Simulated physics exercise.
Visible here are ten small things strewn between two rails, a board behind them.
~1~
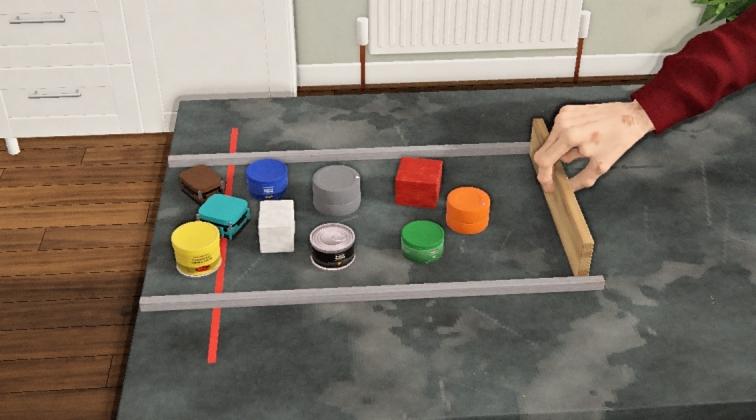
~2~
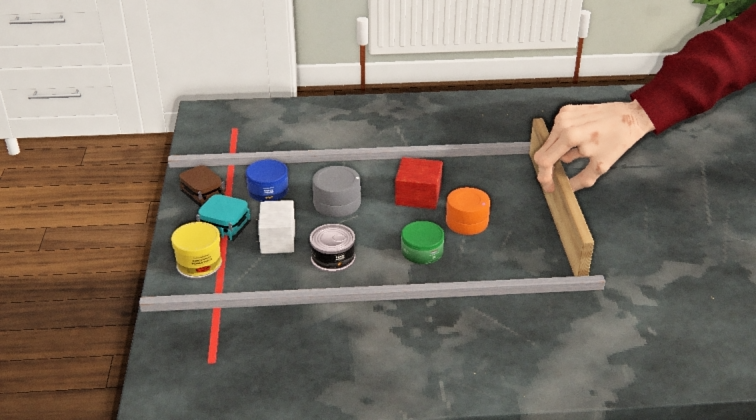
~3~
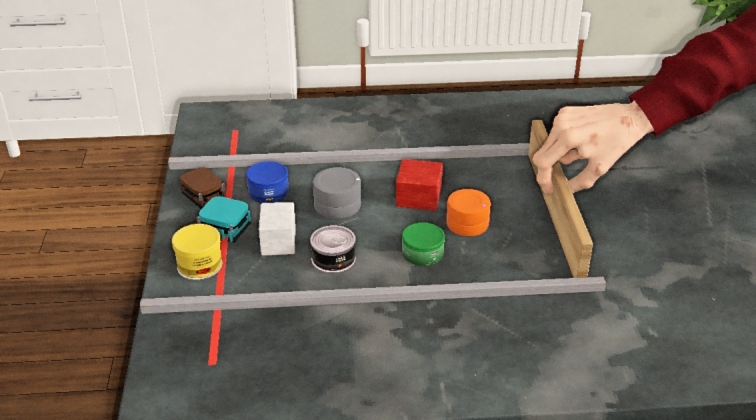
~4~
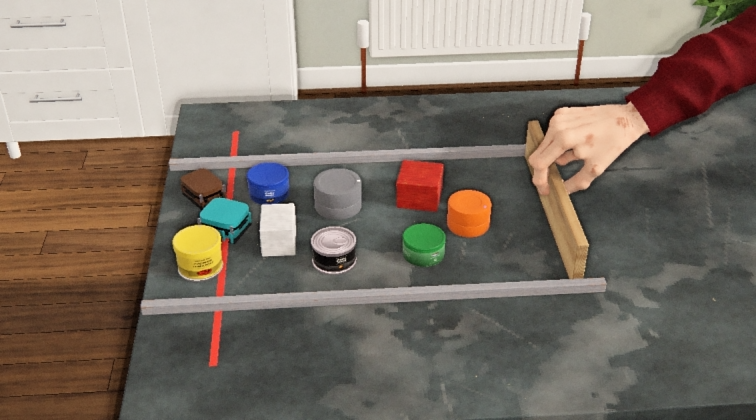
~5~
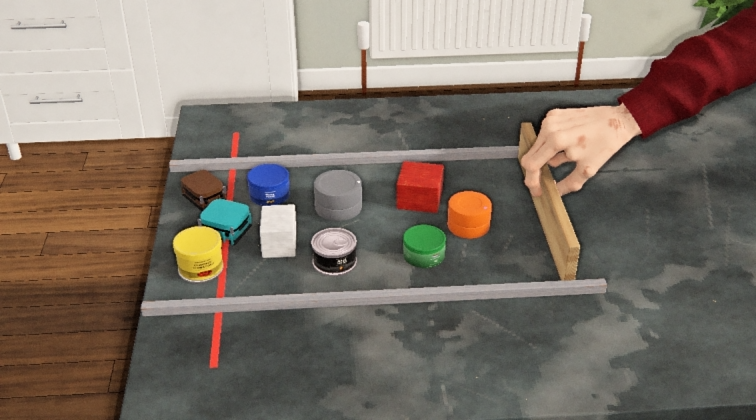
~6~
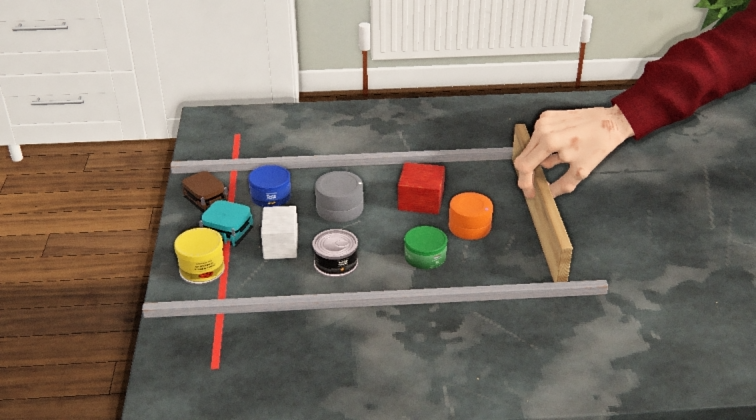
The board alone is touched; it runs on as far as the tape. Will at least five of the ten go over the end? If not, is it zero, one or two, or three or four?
I expect the drop count to reach one but not three.
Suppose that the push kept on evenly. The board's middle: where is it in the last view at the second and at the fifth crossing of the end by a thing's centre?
The middle is near (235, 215) first and near (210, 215) after.
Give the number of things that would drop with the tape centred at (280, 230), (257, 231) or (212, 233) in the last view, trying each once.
Try 1: 0; try 2: 0; try 3: 4.
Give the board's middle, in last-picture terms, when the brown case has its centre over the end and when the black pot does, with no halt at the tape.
The middle is at (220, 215) when it's the brown case, and at (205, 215) when it's the black pot.
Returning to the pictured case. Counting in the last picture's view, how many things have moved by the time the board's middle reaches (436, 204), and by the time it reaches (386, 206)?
By the first moment it's 3, by the second it's 5.
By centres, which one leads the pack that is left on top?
That's the grey lid.
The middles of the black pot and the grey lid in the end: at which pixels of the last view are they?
You'll find the first one at (168, 285) and the second at (163, 203).
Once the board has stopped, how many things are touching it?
Contact count: 4.
A little later, none off yet; brown case at rest near (205, 192); yellow pot at rest near (200, 256); turquoise case at rest near (227, 224).
When it is over, the number that fall off is one or two; down, turquoise case and yellow pot.
